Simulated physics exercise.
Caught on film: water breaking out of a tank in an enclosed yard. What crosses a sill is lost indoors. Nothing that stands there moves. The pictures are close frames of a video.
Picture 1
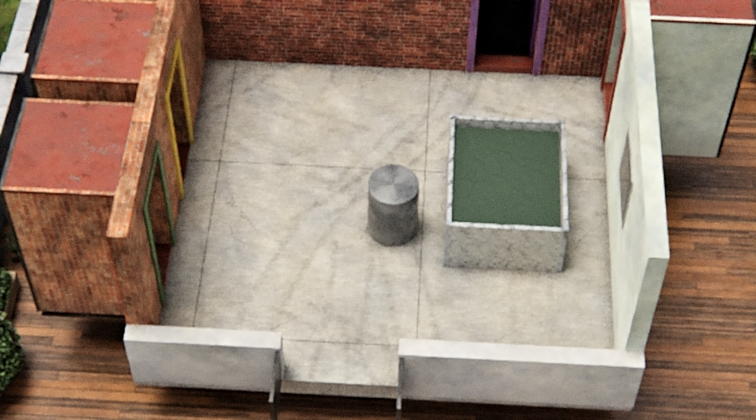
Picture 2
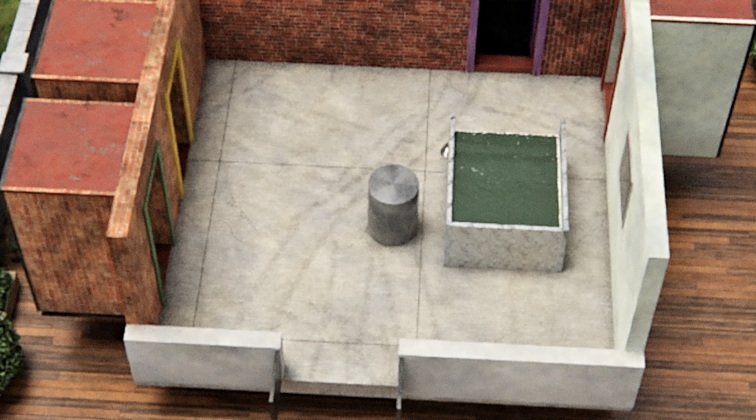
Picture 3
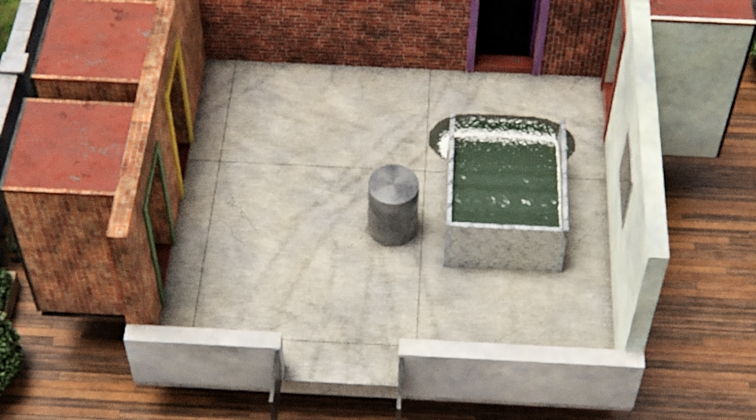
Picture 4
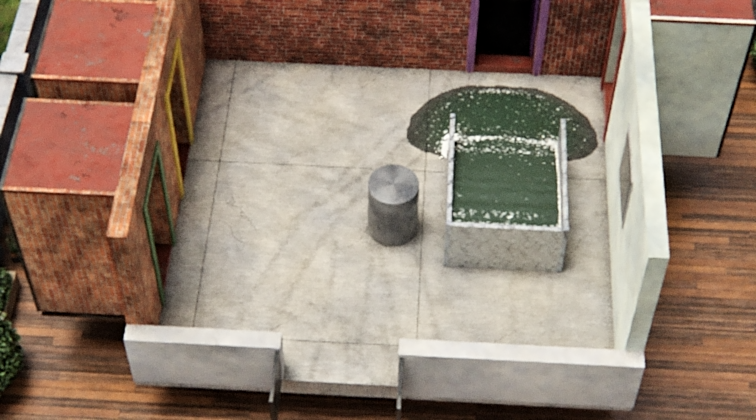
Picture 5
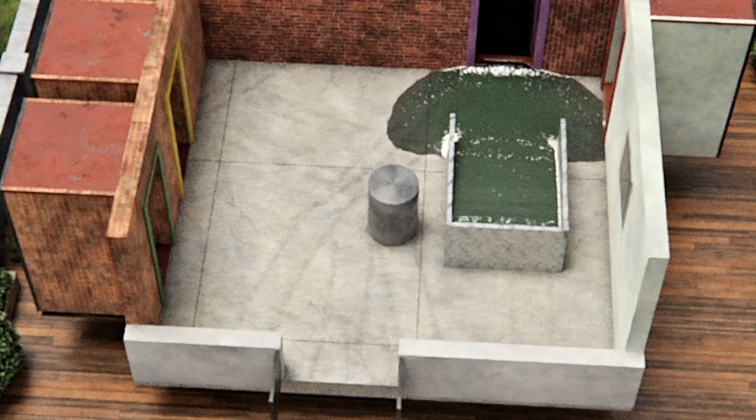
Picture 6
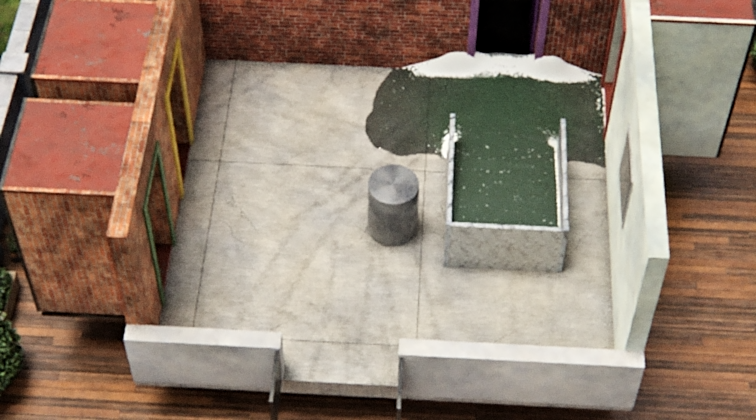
Green water pouring out the far side of a stone tank, spreading across a walled yard's pale floor and foaming against the brick wall.
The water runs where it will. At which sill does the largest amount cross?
The purple doorway takes the most.
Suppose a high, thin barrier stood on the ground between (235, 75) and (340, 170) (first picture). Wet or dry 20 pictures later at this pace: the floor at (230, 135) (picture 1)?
Answer: Under water.
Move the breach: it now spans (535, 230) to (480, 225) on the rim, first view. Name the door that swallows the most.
That is the one in green.
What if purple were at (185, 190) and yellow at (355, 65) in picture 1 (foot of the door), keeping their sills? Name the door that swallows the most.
Most goes in at the red one.
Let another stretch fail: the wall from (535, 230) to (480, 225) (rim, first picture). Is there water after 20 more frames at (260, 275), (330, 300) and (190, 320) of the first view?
In turn: Awash, wet, flooded.
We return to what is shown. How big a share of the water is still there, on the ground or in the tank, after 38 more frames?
Near 76 in a hundred.
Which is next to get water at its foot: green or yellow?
I say the door marked yellow.
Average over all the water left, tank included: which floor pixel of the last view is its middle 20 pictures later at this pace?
Near (443, 151).
A moment on, water covers 20 % of the floor; purple door a lot in, red door a trickle in, yellow door not reached, green door not reached.
Next, water covers 30 % of the floor; purple door a lot in, red door some in, yellow door not reached, green door not reached.
Then, water covers 55 % of the floor; purple door a lot in, red door some in, yellow door a trickle in, green door wet at the sill, nothing in.
Later, water covers 85 % of the floor; purple door a lot in, red door some in, yellow door some in, green door wet at the sill, nothing in.
In the end, water covers 95 % of the floor; purple door a lot in, red door some in, yellow door a lot in, green door a trickle in; the purple door has let in the most.
